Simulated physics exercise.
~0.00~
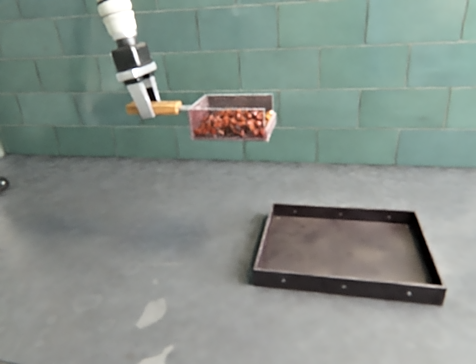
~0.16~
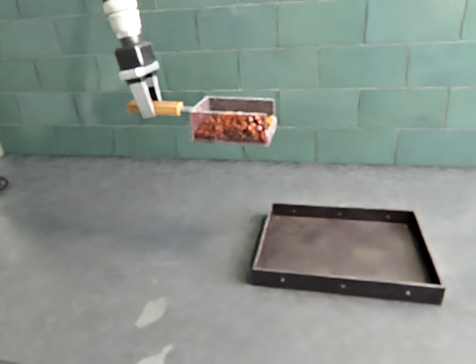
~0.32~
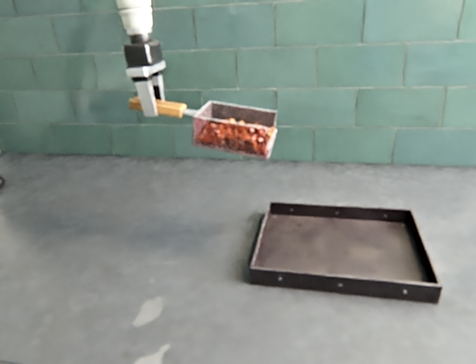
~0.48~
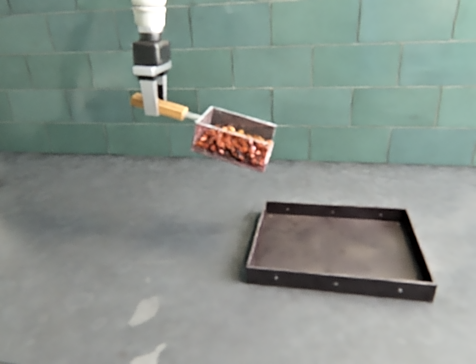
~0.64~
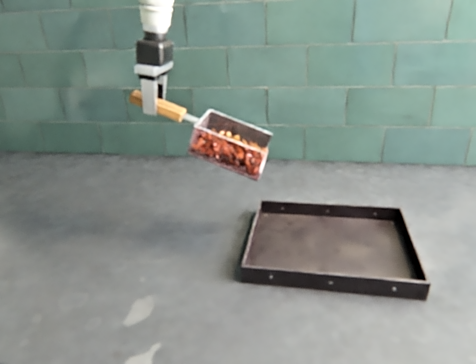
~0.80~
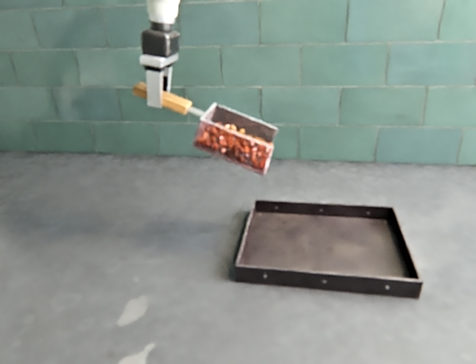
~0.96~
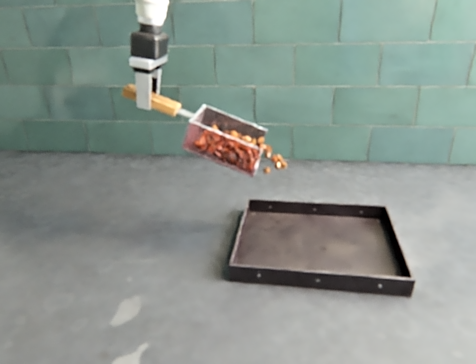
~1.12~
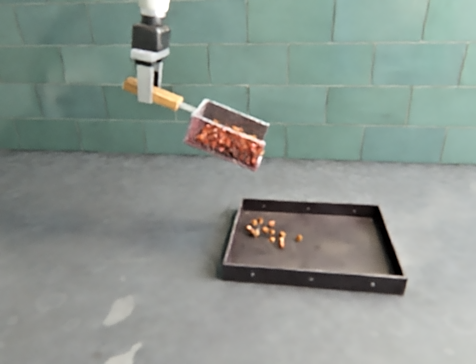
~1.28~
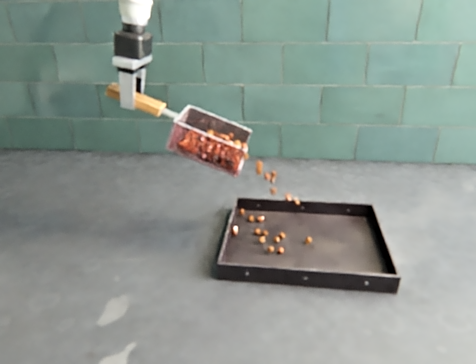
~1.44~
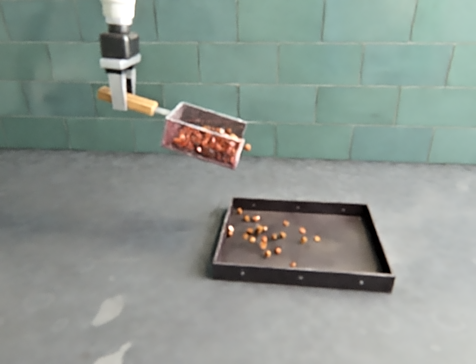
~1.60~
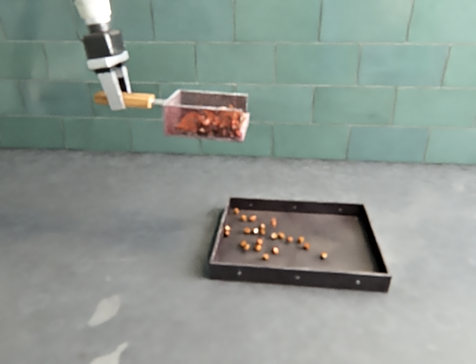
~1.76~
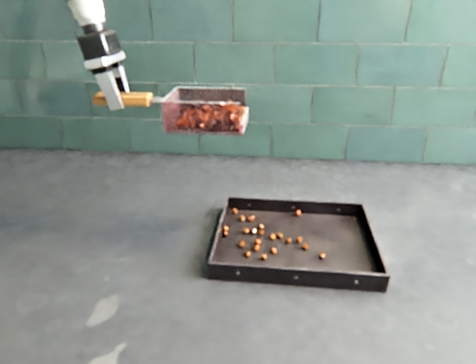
On a grey surface before a green tiled wall, seen from the front and slightly above, a white and black robot arm grips the wooden-looking handle of a clear box heaped with reddish-brown pellets. An empty, dark, shallow tray sits to the lower right. The arm lowers the box a little and tips its right end downward until pellets spill over the edge into the tray. Another small burst follows as the box shifts left. The arm then levels the box and raises it, leaving a scattering of pellets in the tray and most still inside the box.
